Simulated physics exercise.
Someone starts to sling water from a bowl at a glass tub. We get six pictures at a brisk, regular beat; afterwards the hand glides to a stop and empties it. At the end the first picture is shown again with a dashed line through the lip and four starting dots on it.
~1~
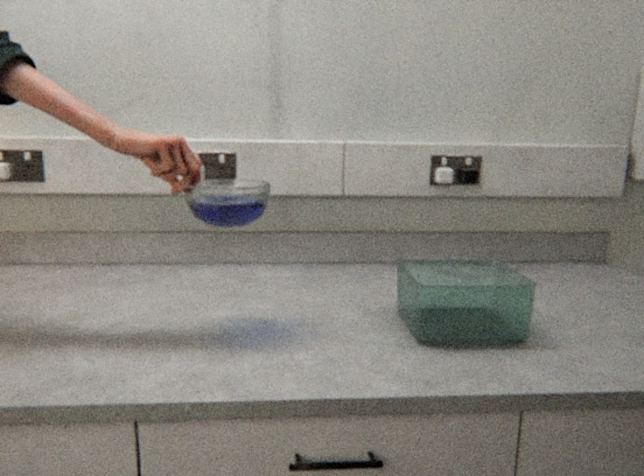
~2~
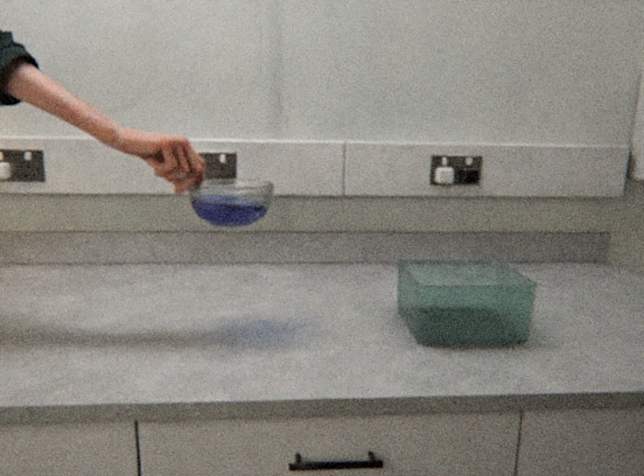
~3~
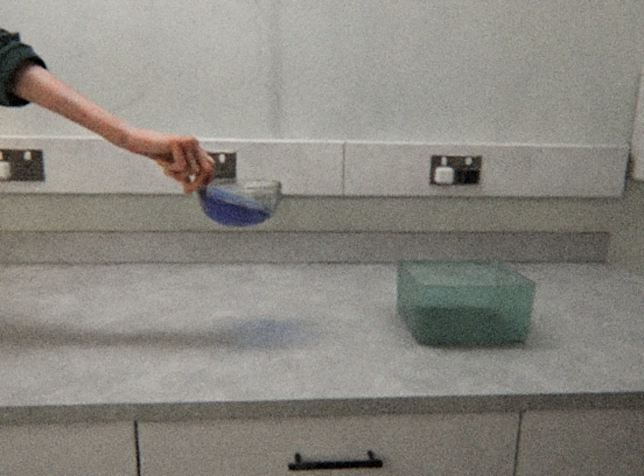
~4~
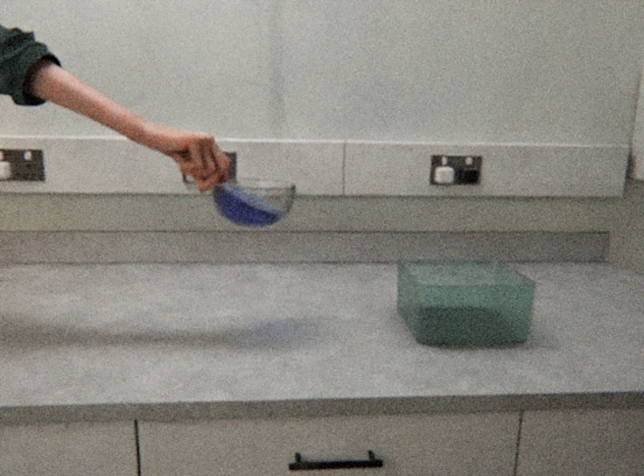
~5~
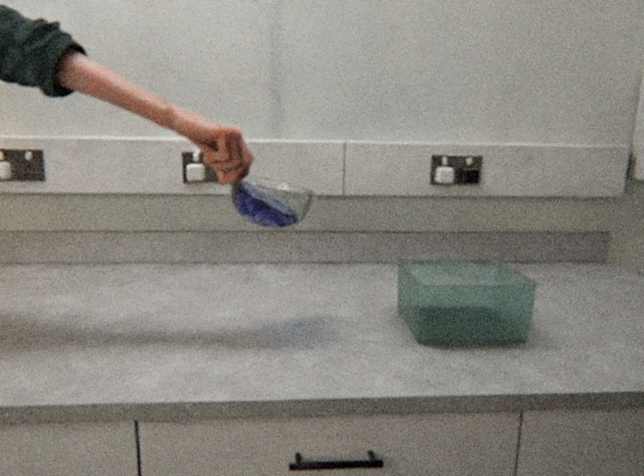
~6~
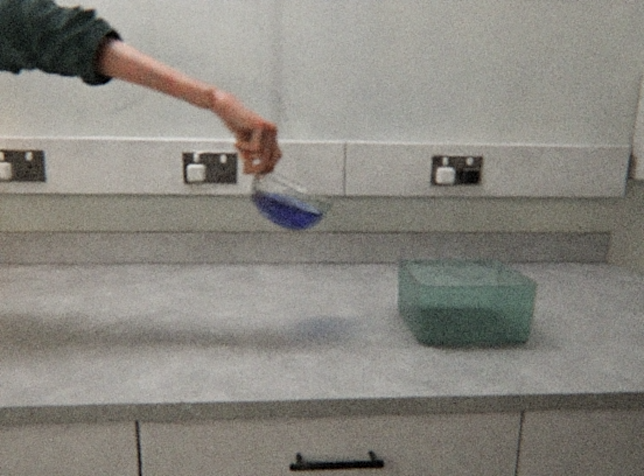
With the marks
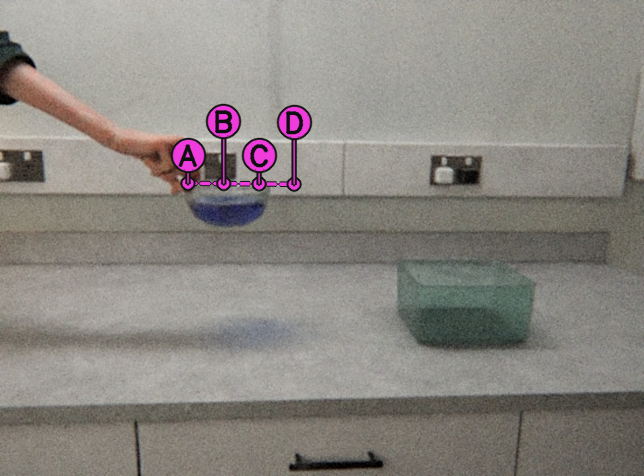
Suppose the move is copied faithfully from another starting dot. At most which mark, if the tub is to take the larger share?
D.
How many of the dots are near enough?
One of them.
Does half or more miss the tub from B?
Yes.
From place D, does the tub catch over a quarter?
Yes.
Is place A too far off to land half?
Yes, it does.
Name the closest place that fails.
That would be C.
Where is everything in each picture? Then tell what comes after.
Upright, lip at (268, 184); tub from (415, 342) to (527, 341); nothing has left yet.
Upright, lip at (272, 183); nothing has left yet.
Upright, lip at (280, 183); nothing has left yet.
Tipped about 2°, lip at (294, 185); nothing has left yet.
Tipped about 11°, lip at (313, 192); nothing has left yet.
Tipped about 25°, lip at (331, 203); nothing has left yet.
On the marked copy, A at (188, 183); B at (223, 183); C at (259, 183); D at (294, 184).
For place A, about 0 % lands in the tub, 100 % falls short.
For place B, about 0 % lands in the tub, 99 % falls short.
For place C, about 29 % lands in the tub, 65 % falls short and 6 % goes beside or beyond.
For place D, about 70 % lands in the tub, 21 % falls short and 8 % goes beside or beyond.
